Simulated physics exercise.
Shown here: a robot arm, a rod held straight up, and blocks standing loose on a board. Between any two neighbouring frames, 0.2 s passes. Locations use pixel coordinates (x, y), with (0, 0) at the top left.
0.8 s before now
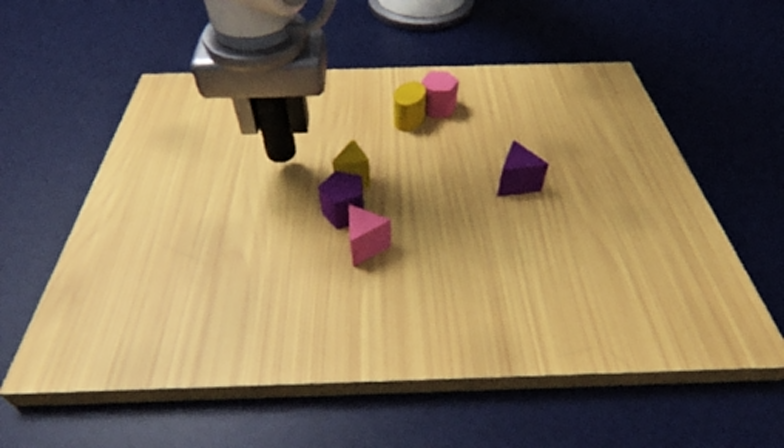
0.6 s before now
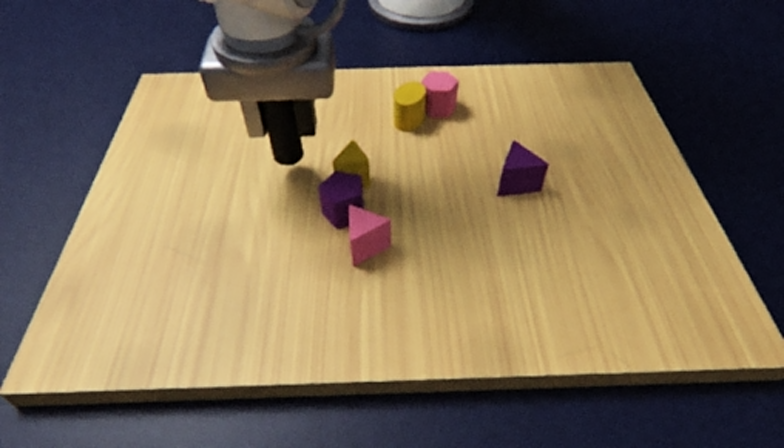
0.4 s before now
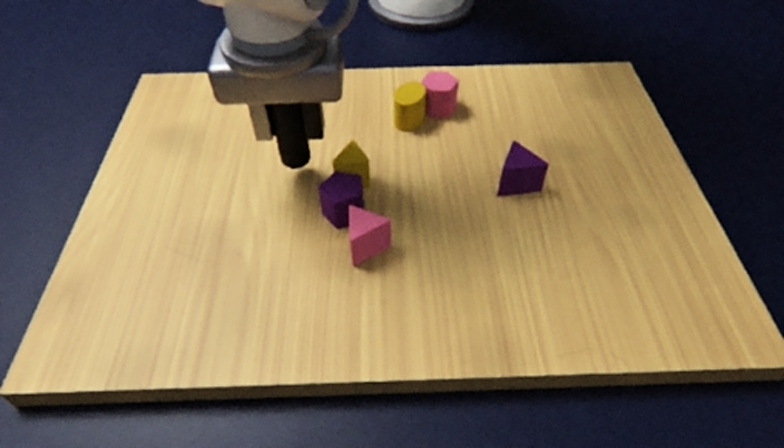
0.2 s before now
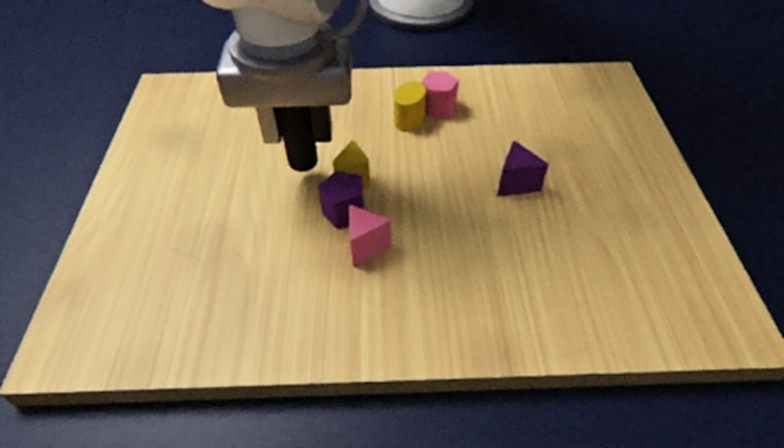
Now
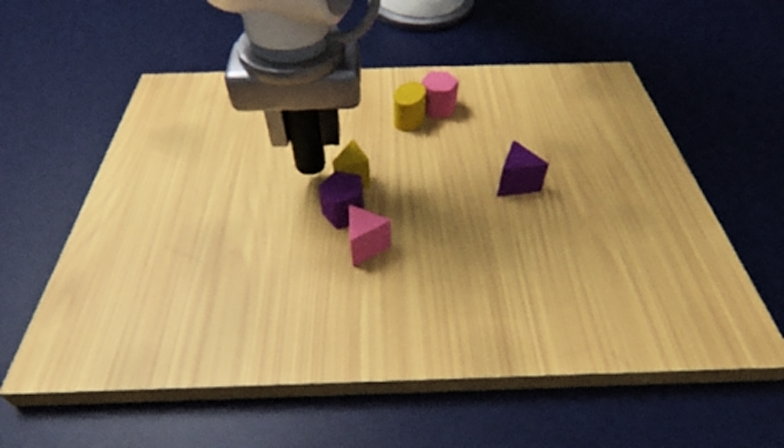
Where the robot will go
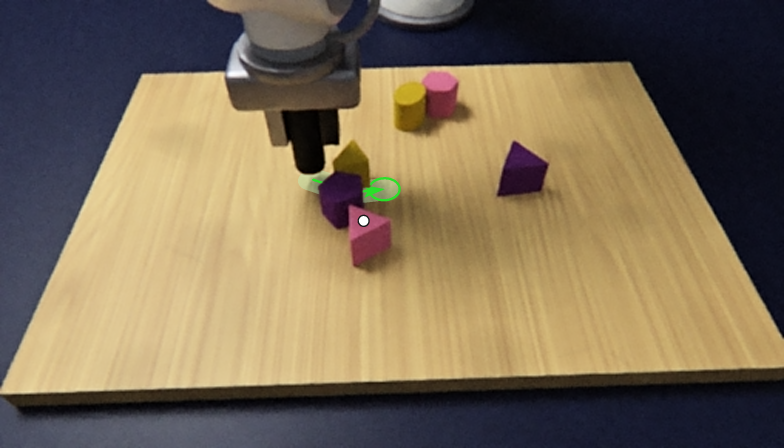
In the video, a robot arm holding a dark upright rod moves slightly to the right and a little toward the viewer, nearing a yellow triangular block and a purple five-sided block, while all the blocks on the wooden board stay still.
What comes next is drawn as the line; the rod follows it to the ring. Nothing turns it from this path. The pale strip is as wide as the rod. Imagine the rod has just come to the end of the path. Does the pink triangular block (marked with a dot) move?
Final answer: No.
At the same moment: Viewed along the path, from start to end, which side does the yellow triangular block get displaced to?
My prediction: Leftwards.
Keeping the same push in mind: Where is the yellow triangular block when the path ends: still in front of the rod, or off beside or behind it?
The yellow triangular block won't leave the front of the rod.
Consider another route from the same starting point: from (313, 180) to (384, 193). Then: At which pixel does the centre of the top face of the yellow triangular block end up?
Most likely (403, 151).
The drawn path runs from (313, 180) by way of (335, 187) and (359, 192) to (384, 189); the dot is on the pink triangular block.
On the path given first. Halfway along, rod (347, 177); purple five-sided block (348, 191), turned 20° clockwise; yellow triangular block (369, 153), turned 60° anticlockwise.
At the end, rod (384, 176); purple five-sided block (351, 192), turned 35° clockwise; yellow triangular block (401, 147), turned 95° anticlockwise; pink triangular block not moved.
